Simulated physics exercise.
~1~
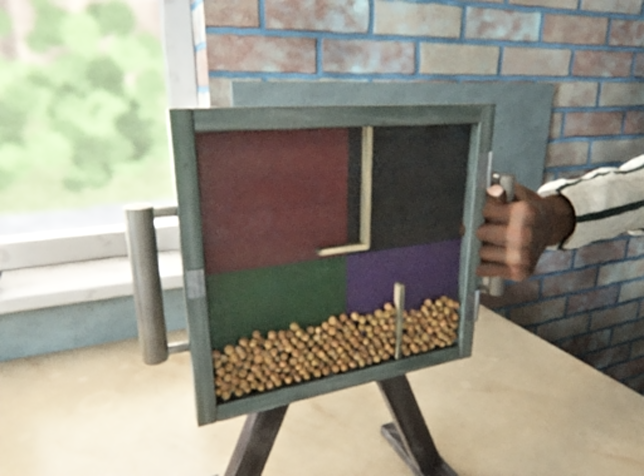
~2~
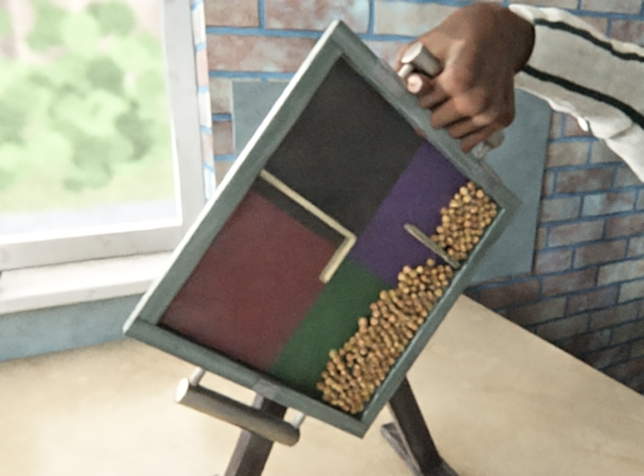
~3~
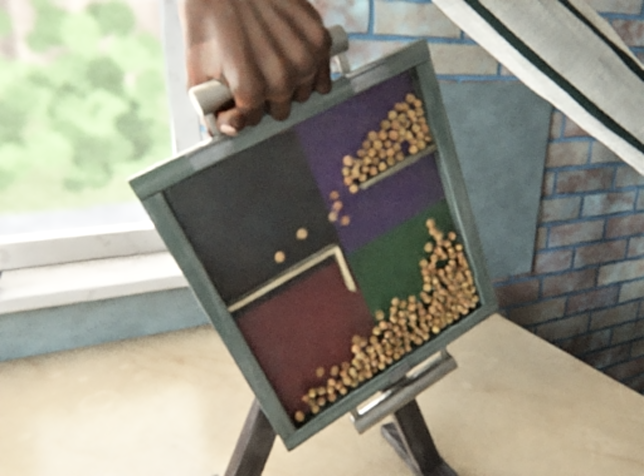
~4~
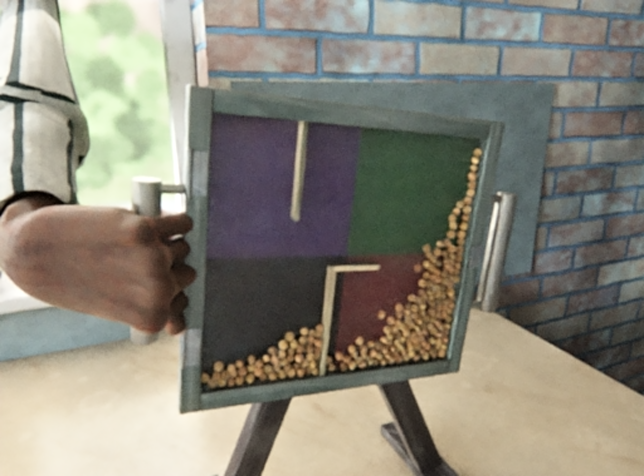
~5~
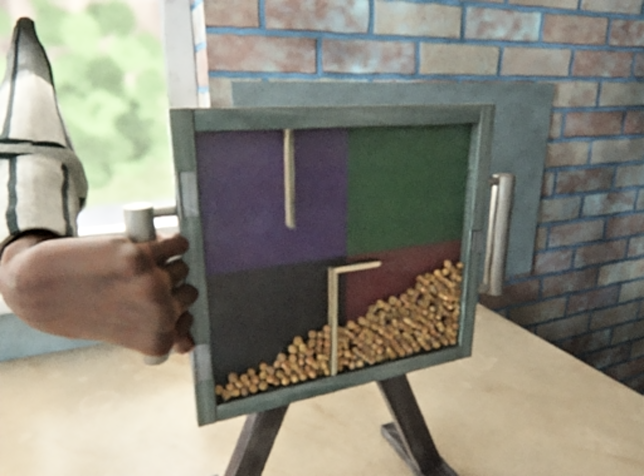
A framed, clear-faced tilt maze holding tan wooden beads stands on a pale counter before a brick wall and a window, seen from a fixed view. Its four quarters are red at upper left, black at upper right, green at lower left and purple at lower right, with thin pale strips inside. A hand grips a side handle and turns the case counterclockwise, and the beads slide toward the lower right. Some gather on a purple strip, then spill into black as the rest run from green into red. The case stops upside down, beads mostly in red, the rest in black.
